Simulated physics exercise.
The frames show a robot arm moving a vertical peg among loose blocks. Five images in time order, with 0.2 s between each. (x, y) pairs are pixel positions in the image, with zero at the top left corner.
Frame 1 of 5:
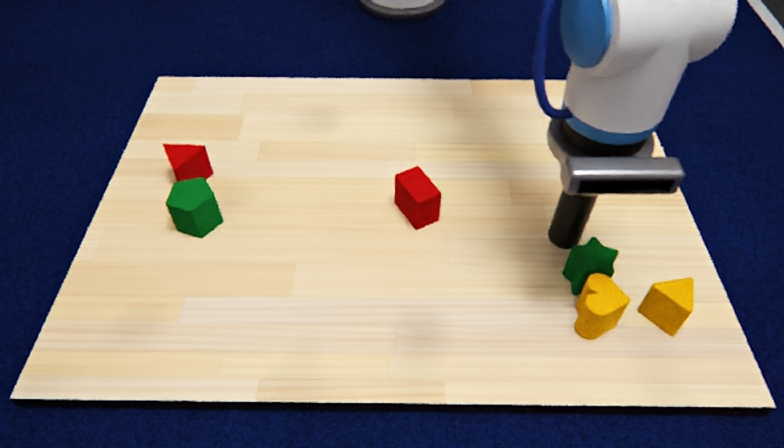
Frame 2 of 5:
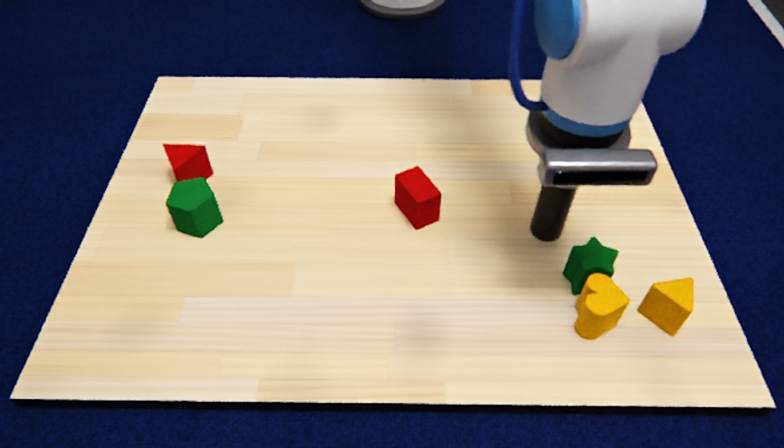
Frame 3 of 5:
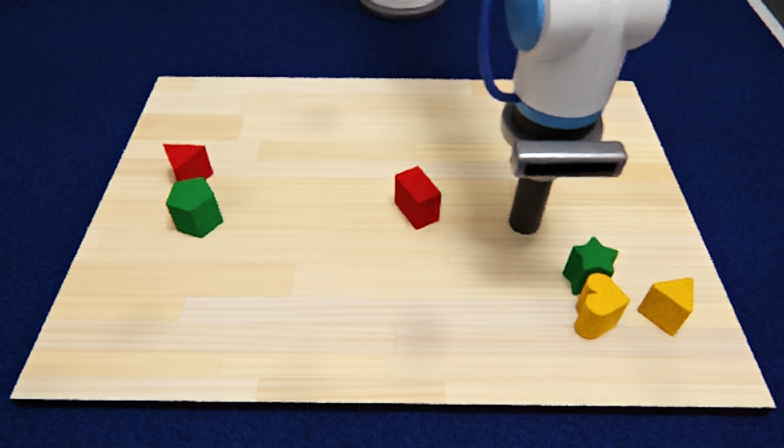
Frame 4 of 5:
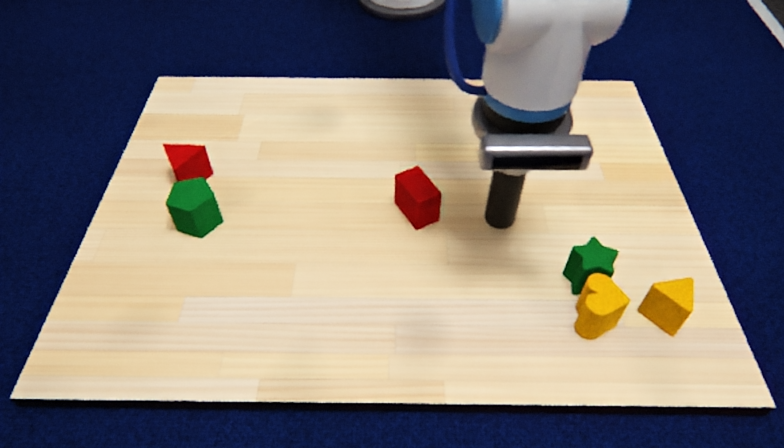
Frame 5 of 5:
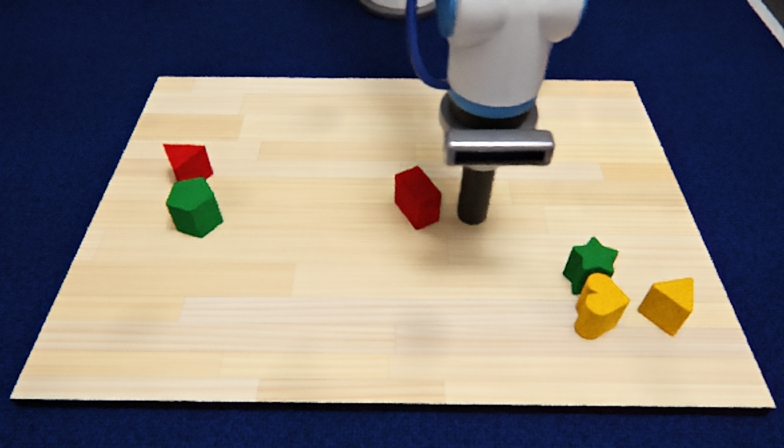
A robot arm moves its dark peg left across the board toward the red block.
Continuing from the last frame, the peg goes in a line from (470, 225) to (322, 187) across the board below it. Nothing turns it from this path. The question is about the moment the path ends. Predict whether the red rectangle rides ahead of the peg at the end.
It stays on the peg's front.
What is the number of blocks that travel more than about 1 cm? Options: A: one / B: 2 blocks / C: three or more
My pick is A.
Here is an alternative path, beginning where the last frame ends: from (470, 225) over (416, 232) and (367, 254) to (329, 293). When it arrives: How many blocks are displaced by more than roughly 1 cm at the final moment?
Number moved: 1.
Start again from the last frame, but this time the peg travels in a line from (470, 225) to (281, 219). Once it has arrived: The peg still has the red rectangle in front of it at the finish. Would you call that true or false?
It is false.
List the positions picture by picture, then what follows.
The first picture shows lower end of the peg at (564, 237), tops of blocks, red rectangle at (418, 183).
The second picture shows peg at (545, 230), blocks as before.
The third picture shows peg at (524, 223), blocks as before.
The fourth picture shows peg at (500, 218), blocks as before.
The fifth picture shows peg at (472, 214), red rectangle at (418, 183).
The first path, step by step. One third of the way, peg at (419, 200); red rectangle at (391, 180), turned 35° clockwise.
Two thirds of the way, peg at (369, 188); red rectangle at (339, 170), turned 25° clockwise.
At the end, peg at (320, 176); red rectangle at (290, 164).
